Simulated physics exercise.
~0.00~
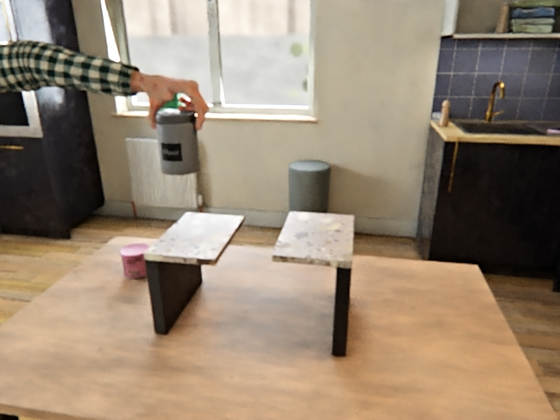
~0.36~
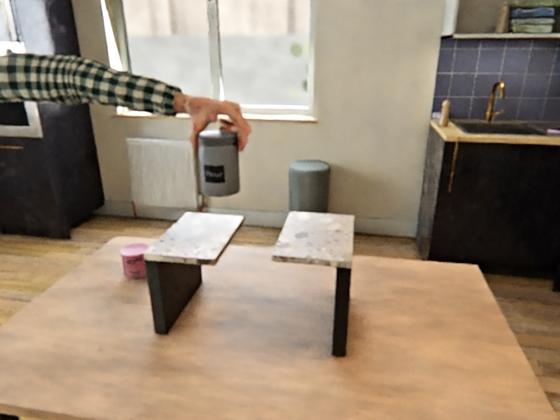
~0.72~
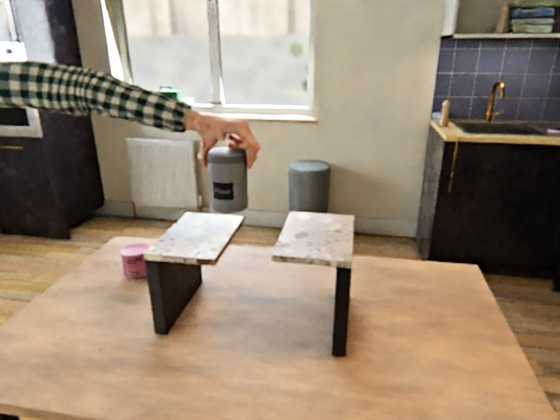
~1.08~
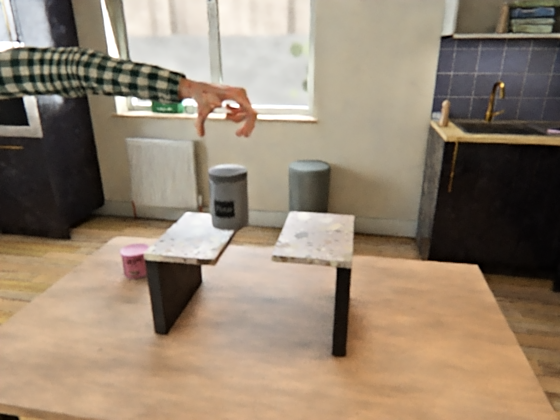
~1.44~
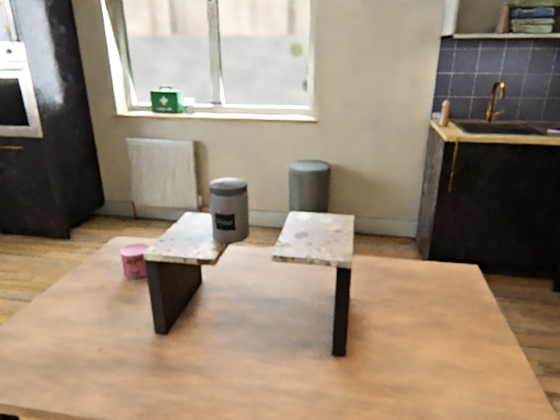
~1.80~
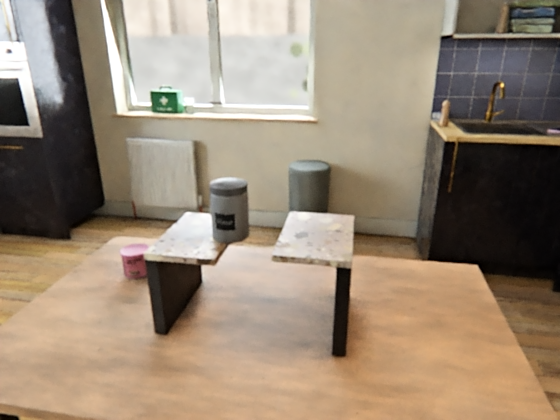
In a kitchen with a window, a dark counter and a tap at the right, a still, slightly raised view looks over a wooden table. Two speckled slabs on dark supports stand on it with a slot between them, and a small pink tin sits by the left one. From the left, a hand in a dark and white checked sleeve holds a grey jar upright, carries it right and lowers it towards the slot. The hand lets go and draws back as the jar drops a little. It ends upright and still, caught at the slot beside the left slab, while the tin stays put.
